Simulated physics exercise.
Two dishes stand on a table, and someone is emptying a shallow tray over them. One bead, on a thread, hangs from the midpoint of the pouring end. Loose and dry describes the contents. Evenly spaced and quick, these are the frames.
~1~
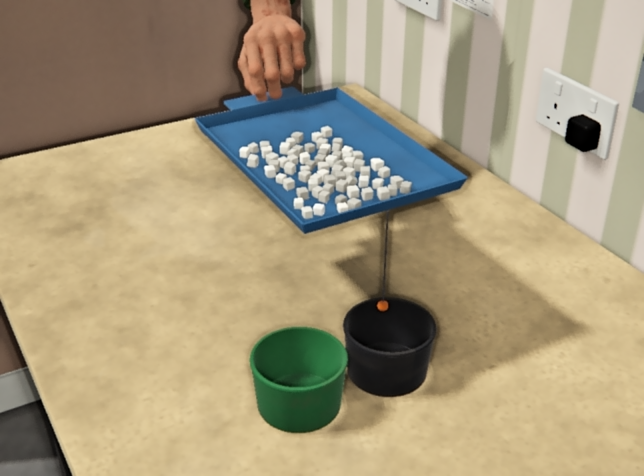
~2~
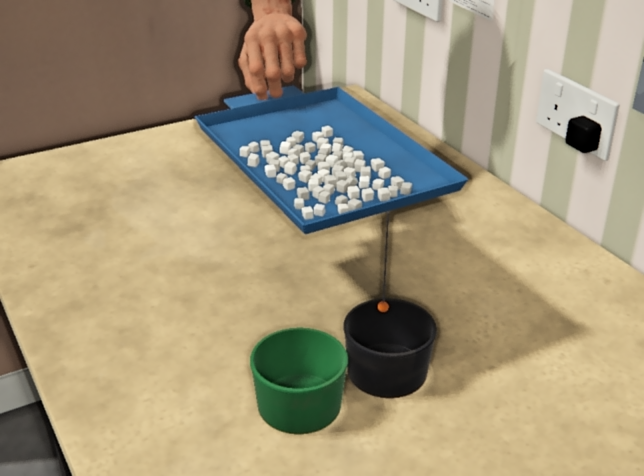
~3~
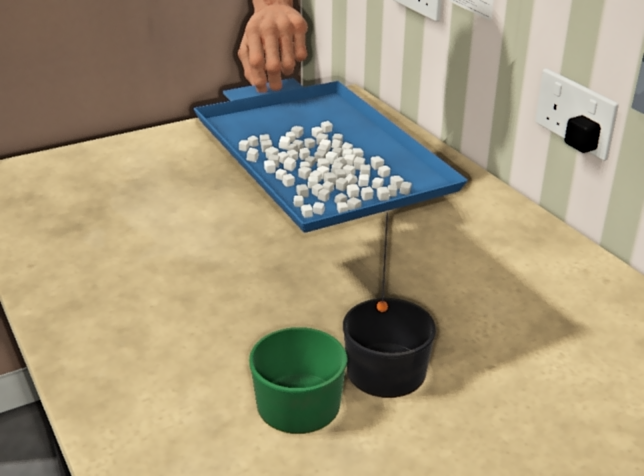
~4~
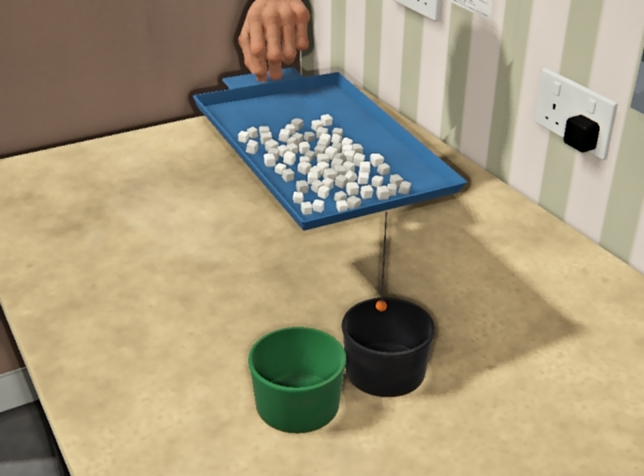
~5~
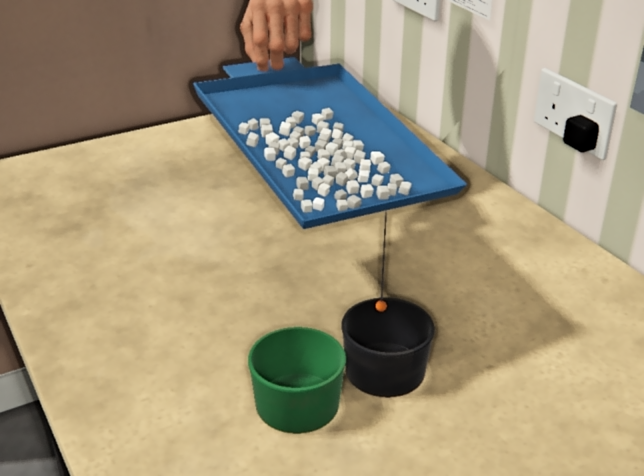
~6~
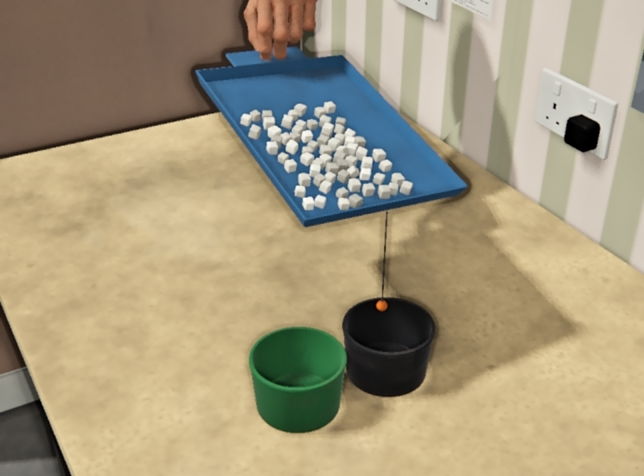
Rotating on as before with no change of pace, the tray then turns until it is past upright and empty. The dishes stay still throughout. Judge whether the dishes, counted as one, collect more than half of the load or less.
The dishes are going to end up holding a minor part.
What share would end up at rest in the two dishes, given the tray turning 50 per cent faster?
About 20 %.
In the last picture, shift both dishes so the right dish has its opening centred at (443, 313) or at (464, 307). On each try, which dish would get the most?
Try 1: The dish at right; try 2: The dish at right.
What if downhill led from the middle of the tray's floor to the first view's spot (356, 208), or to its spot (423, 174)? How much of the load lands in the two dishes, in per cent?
Close to 50 percent first and close to 10 percent second.
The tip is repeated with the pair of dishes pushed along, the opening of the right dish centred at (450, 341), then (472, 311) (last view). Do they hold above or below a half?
First try: Lower than half; second try: Higher than half.
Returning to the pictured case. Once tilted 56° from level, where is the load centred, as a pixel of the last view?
I'd put it at about (394, 176).
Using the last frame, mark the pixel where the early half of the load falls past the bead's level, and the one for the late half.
I'd put it at roughly (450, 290), and after that at roughly (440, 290).
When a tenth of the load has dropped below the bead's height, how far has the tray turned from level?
Approx. reading: About 85°.
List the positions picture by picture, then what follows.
In the first frame, corners of the pouring end at (305, 221) and (461, 176), level; middle of the load at (324, 168), sugar cubes; left dish at (321, 404); right dish at (413, 369); bead on its thread at (383, 306).
In the second frame, corners of the pouring end at (306, 221) and (461, 178), level; middle of the load at (324, 168).
In the third frame, corners of the pouring end at (305, 220) and (461, 179), tipped barely, lowest at the right corner; middle of the load at (324, 165).
In the fourth frame, corners of the pouring end at (305, 218) and (460, 180), tipped a little, lowest at the right corner; middle of the load at (324, 160).
In the fifth frame, corners of the pouring end at (306, 217) and (460, 182), tipped a little, lowest at the right corner; middle of the load at (324, 156).
In the sixth frame, corners of the pouring end at (307, 215) and (461, 184), tipped a little, lowest at the right corner; middle of the load at (326, 151); left dish at (320, 404); right dish at (412, 369).
Soon after the last picture, tray tipped steeply; all on the tray.
A little later, tray tipped right over; about a third on the tray; a stray few in the right dish; about a third outside both; about a quarter in the air.
Later still, tray tipped past a quarter turn; a small part in the right dish; most outside both.
At rest, tray tipped past a quarter turn; none in the left dish; a small part in the right dish; most outside both.
